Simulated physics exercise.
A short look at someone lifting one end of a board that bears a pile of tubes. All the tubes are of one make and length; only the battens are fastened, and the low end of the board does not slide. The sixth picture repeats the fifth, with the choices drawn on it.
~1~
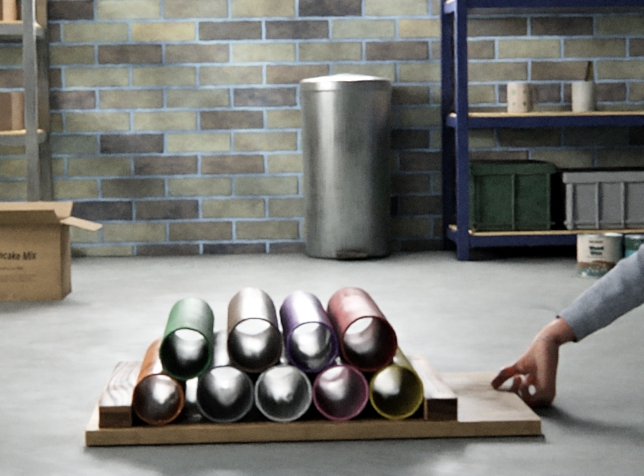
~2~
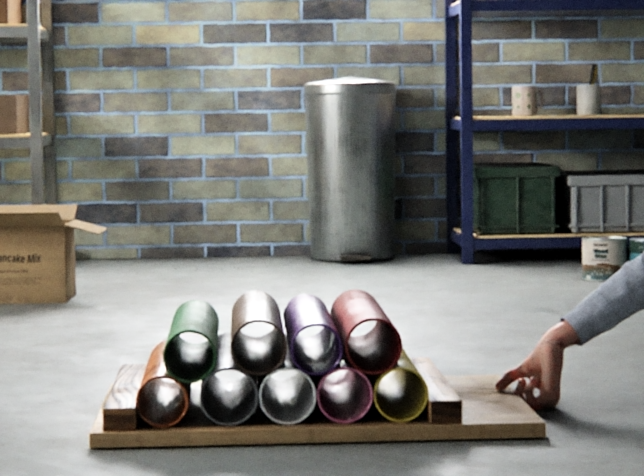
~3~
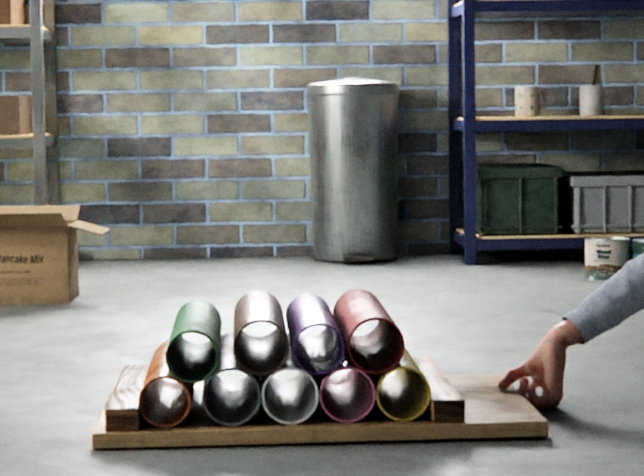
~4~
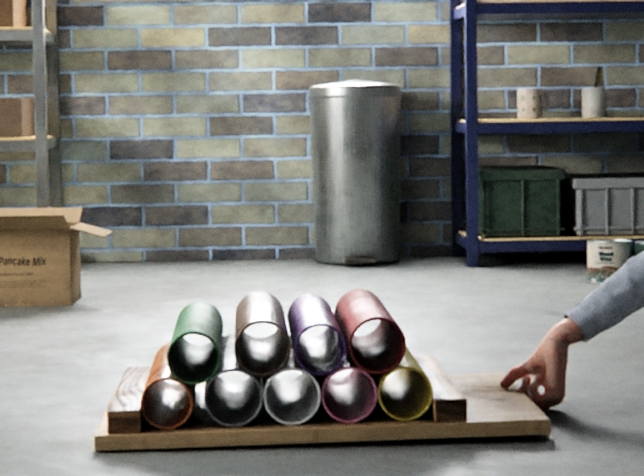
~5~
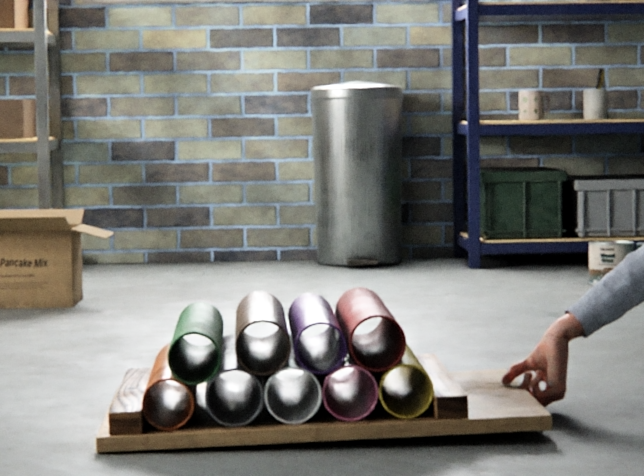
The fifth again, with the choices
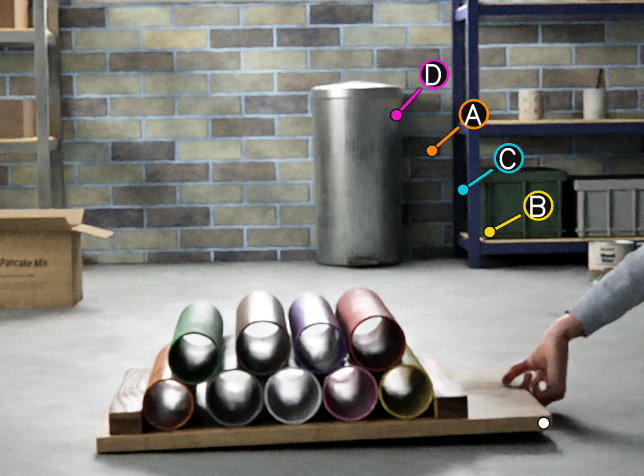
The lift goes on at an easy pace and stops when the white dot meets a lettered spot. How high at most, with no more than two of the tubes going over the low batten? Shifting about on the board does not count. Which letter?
Mark B is as high as it can go.
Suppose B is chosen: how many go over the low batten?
At B the number is one.
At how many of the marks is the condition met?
One of the four.
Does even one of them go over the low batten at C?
Yes, at C.
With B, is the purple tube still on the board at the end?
The purple tube: Yes.
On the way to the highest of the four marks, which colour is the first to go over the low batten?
First is the green one.
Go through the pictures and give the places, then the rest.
The first picture shows orange tube (158, 399); grey tube (225, 394); white tube (283, 393).
The second picture shows white tube (288, 396); pink tube (345, 395).
The third picture shows board (315, 398); yellow tube (404, 394); brown tube (261, 347).
The fourth picture shows board (317, 398); orange tube (167, 403); grey tube (233, 398).
The fifth picture shows board (318, 397); orange tube (168, 404); grey tube (234, 397).
On the marked copy, A at (432, 151); B at (490, 232); C at (463, 190); D at (396, 115); the white dot at (544, 423).
With B. Early on, board at 16°.
Further on, board at 27°.
At the end, board at 27°, one over the low batten (green).
As for the rest, A four over the low batten (red, brown, green, purple); C four over the low batten (red, brown, green, purple); D four over the low batten (red, brown, green, purple).
